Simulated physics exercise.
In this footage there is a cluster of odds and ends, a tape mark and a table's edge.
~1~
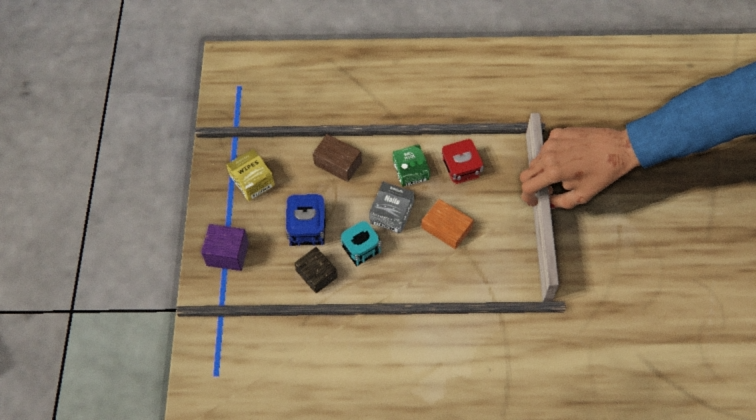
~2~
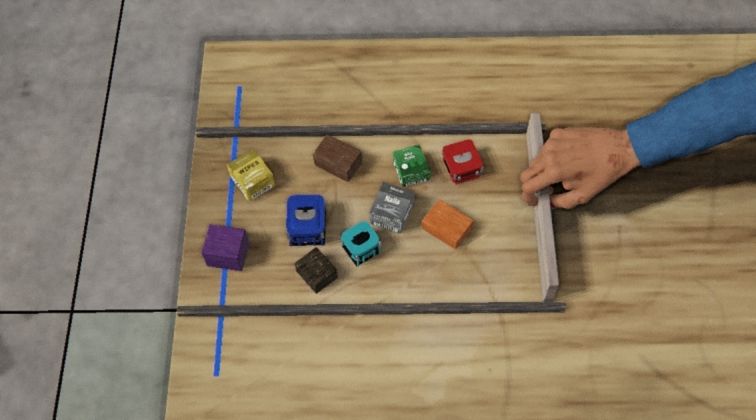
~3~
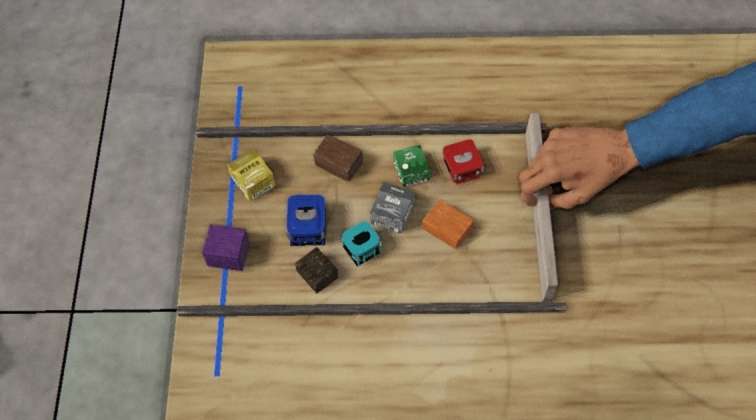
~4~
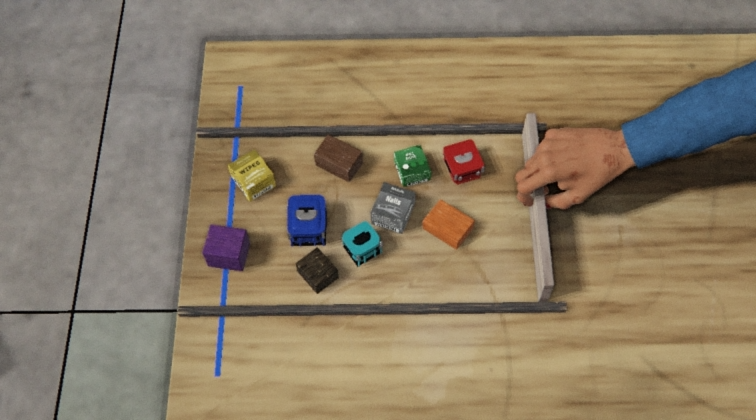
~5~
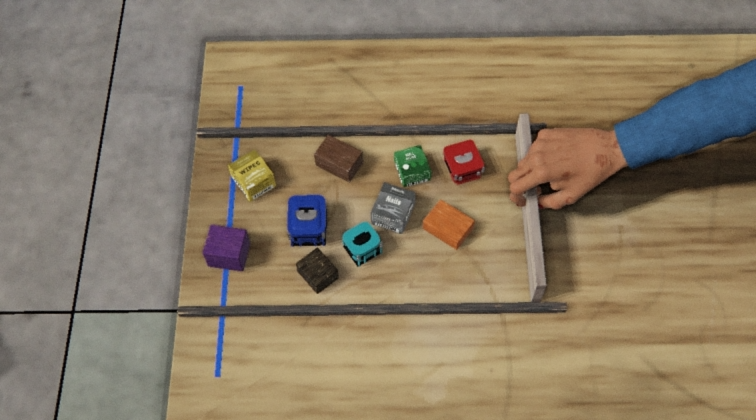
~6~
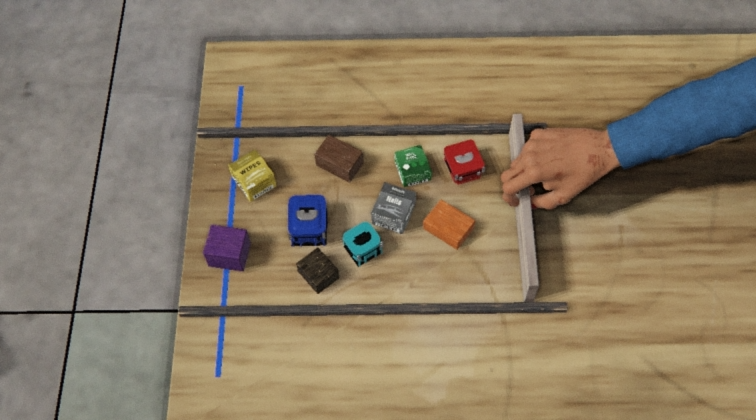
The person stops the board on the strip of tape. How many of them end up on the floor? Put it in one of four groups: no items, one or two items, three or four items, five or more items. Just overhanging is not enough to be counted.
Five plus tumble.
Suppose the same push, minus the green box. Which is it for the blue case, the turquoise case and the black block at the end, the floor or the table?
Blue case: Over the edge. Turquoise case: Still there. Black block: Still there.
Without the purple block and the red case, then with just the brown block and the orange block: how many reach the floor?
3, then 4.
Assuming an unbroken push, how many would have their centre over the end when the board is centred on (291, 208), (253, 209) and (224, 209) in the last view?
Respectively, 0, 3 and 6.
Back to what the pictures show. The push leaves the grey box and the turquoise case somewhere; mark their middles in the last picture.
About (188, 189), and the other about (211, 262).
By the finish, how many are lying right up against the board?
Count recorded: 4.
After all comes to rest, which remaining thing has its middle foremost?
It would be the grey box.
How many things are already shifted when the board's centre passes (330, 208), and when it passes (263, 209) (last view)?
The number moved is 9 and then 10.
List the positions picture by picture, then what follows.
In the first picture, purple block (226, 248); yellow box (251, 175); blue case (306, 220); board (541, 205); tape (229, 219).
In the second picture, yellow box (251, 175); brown block (338, 158).
In the third picture, blue case (307, 220); red case (462, 163).
In the fourth picture, purple block (227, 248); grey box (393, 208).
In the fifth picture, yellow box (252, 175); black block (317, 271).
In the sixth picture, purple block (227, 248); yellow box (253, 175); blue case (308, 221); board (523, 205); tape (231, 219).
Soon after, none off yet; purple block at rest near (227, 248); yellow box at rest near (253, 175); blue case at rest near (308, 221).
Then, none off yet; purple block at rest near (227, 248); yellow box moved a little near (236, 182); blue case moved about its own width near (281, 224).
Further on, none off yet; purple block moved about its own width near (193, 263); yellow box moved well along near (188, 187); blue case moved well along near (219, 233).
At rest, the number that fall off is five or more; fallen, green box, brown block, blue case, yellow box and purple block.
